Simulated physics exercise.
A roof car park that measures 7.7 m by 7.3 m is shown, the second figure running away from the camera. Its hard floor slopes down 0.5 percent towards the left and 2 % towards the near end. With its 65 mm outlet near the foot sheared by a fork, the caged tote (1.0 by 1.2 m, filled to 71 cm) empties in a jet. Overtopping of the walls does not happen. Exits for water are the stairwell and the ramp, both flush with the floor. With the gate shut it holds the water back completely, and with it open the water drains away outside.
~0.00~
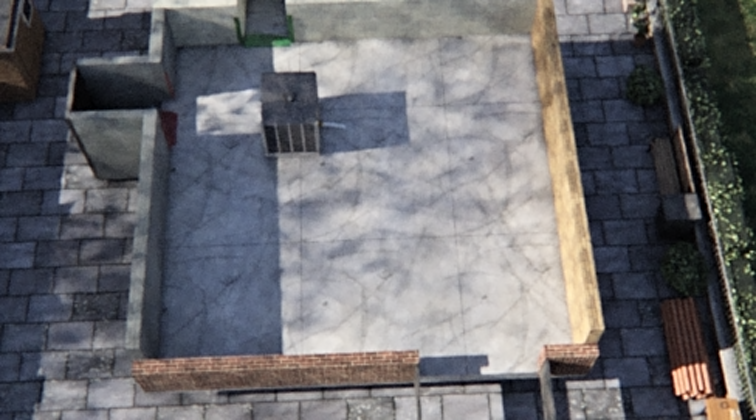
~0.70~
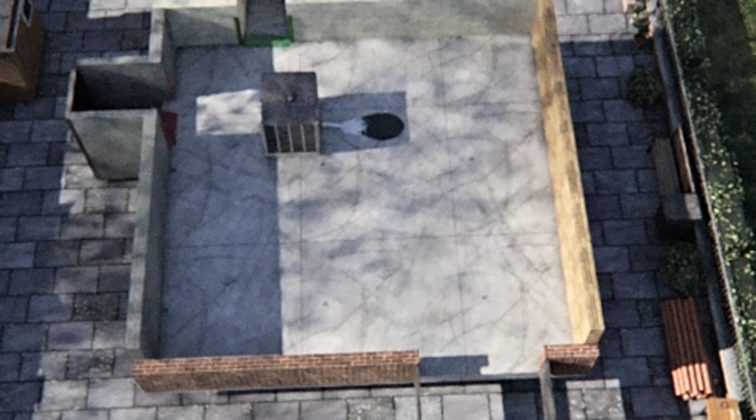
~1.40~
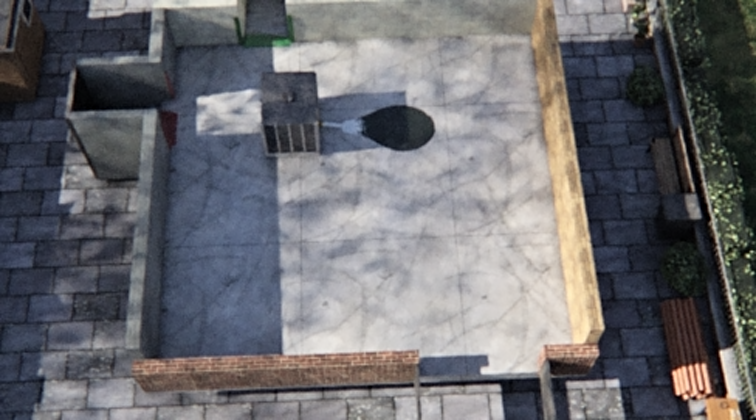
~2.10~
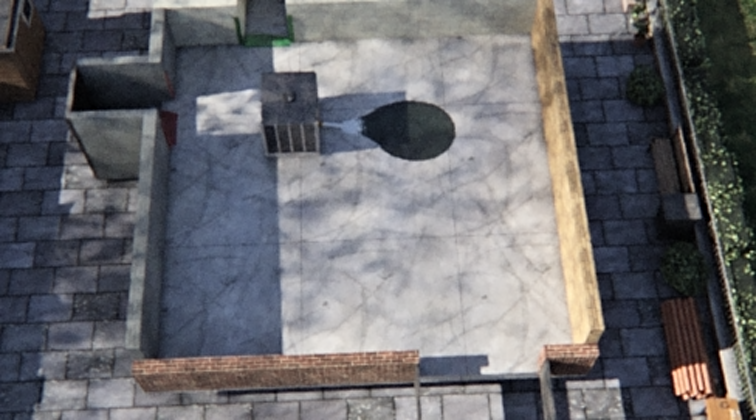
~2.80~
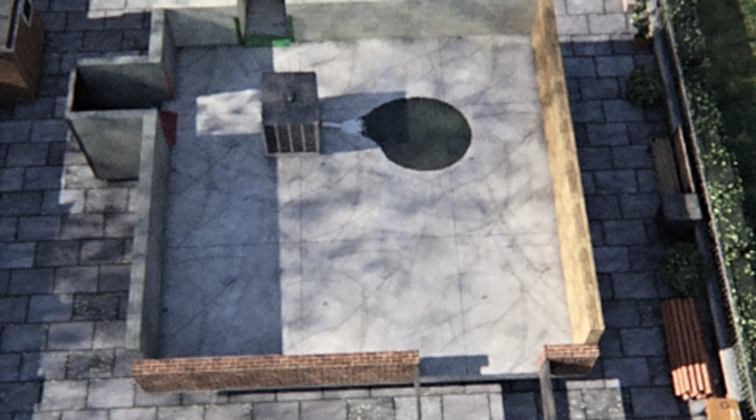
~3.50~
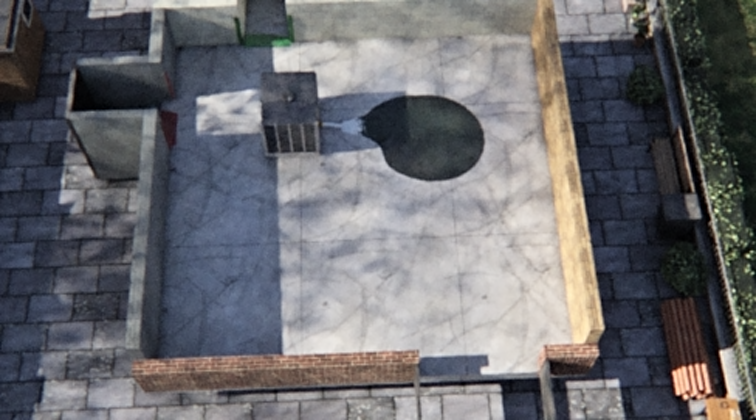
A caged tote jets water rightward, and a dark rounded puddle widens across the concrete floor.
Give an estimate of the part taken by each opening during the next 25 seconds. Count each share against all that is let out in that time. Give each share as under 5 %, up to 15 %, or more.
The gate carries off above 15 %. The flight of stairs down (marked red) carries off less than 5 %. The ramp down (marked green) carries off less than 5 %.
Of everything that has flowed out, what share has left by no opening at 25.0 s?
I'd say roughly 78 in a hundred, give or take.
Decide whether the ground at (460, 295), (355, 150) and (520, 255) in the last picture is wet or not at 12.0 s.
One by one, I'd say swamped, spared and swamped.
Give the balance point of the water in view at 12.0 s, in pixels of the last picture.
Centre estimate: Near (451, 187).
After 5.0 s water covers 10 % of the floor and is deepest (2 cm) near (347, 129); gone so far, the gate 0 %, the flight of stairs down (marked red) 0 %, the ramp down (marked green) 0 %.
After 8.0 s water covers 15 % of the floor and is deepest (2 cm) near (347, 129); gone so far, the gate 0 %, the flight of stairs down (marked red) 0 %, the ramp down (marked green) 0 %.
After 12.0 s water covers 20 % of the floor and is deepest (2 cm) near (347, 129); gone so far, the gate 0 %, the flight of stairs down (marked red) 0 %, the ramp down (marked green) 0 %.
After 16.0 s water covers 30 % of the floor and is deepest (2 cm) near (347, 129); gone so far, the gate 1 %, the flight of stairs down (marked red) 0 %, the ramp down (marked green) 0 %.
After 25.0 s water covers 30 % of the floor and is deepest (2 cm) near (347, 129); gone so far, the gate 22 %, the flight of stairs down (marked red) 0 %, the ramp down (marked green) 0 %.
